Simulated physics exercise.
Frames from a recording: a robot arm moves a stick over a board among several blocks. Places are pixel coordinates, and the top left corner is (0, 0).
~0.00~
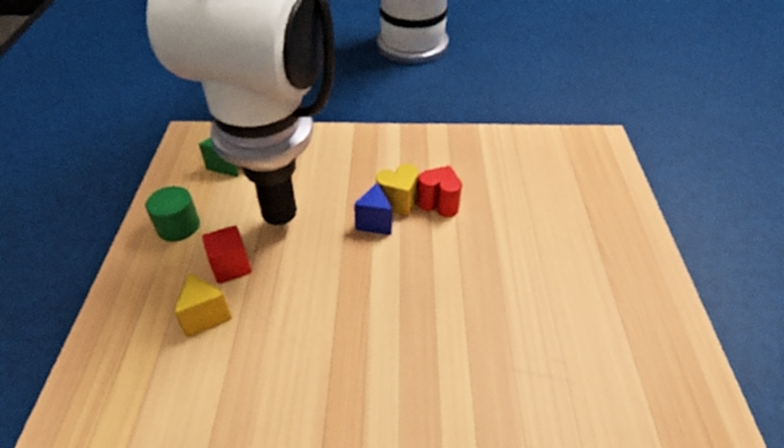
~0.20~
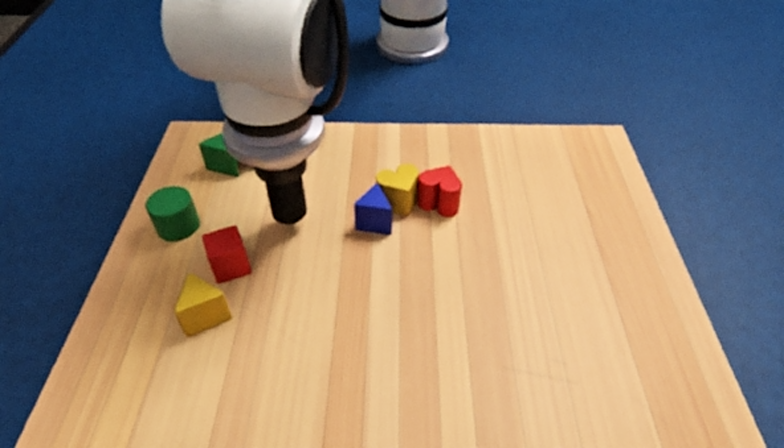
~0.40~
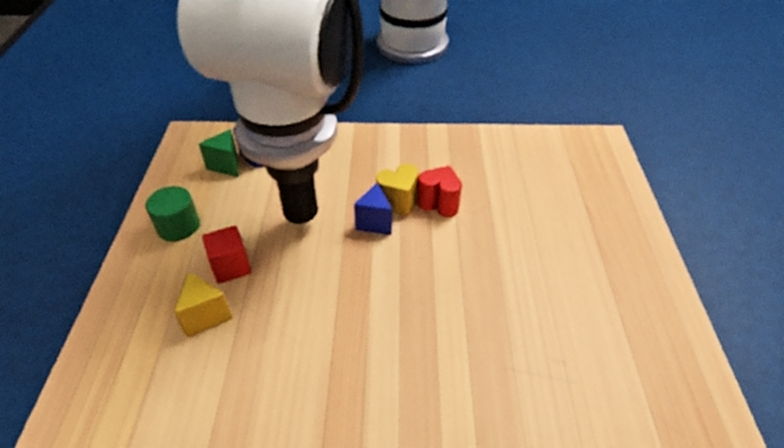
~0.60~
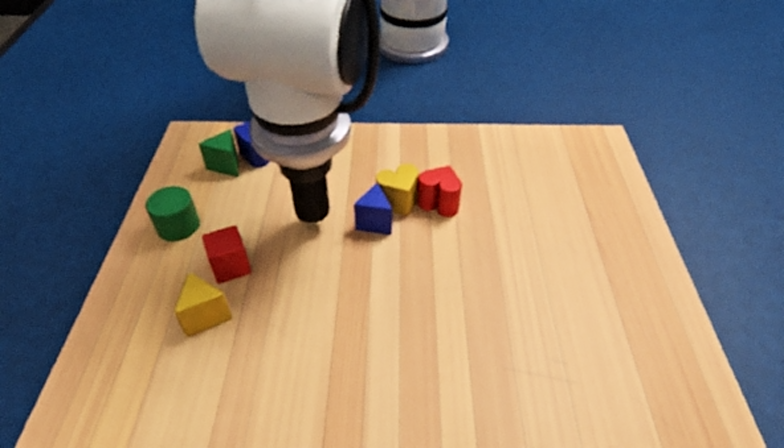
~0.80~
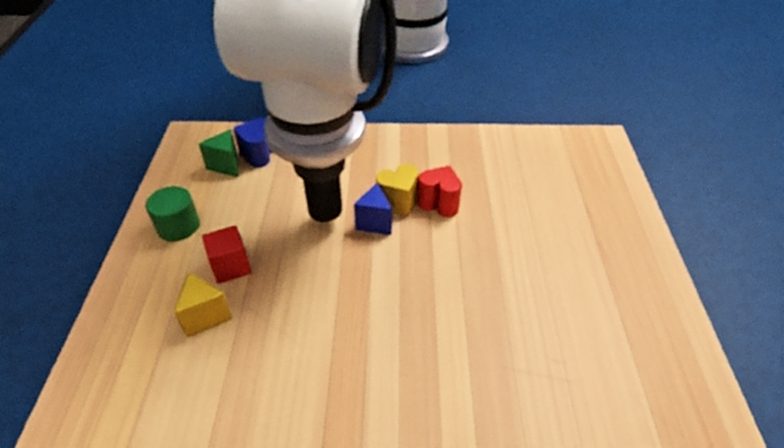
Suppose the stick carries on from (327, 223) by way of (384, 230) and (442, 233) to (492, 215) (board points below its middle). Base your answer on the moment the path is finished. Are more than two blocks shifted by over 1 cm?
I'd say no.
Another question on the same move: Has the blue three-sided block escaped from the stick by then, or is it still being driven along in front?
Kept ahead.
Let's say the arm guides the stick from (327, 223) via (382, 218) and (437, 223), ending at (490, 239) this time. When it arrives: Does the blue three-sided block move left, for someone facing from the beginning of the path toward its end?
I'd say no.
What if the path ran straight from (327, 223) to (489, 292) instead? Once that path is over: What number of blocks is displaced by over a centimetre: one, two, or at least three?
The answer is one block, counting only moves over 1 cm.
The first path, step by step. One third of the way, stick at (384, 218); blue three-sided block at (413, 196), turned 60° anticlockwise.
Two thirds of the way, stick at (445, 221); blue three-sided block at (473, 195), turned 80° anticlockwise; red heart-shaped block at (445, 177), turned 15° anticlockwise.
At the end, stick at (494, 203); blue three-sided block at (524, 182), turned 55° anticlockwise; yellow heart-shaped block still; red heart-shaped block at (445, 177), turned 15° anticlockwise.
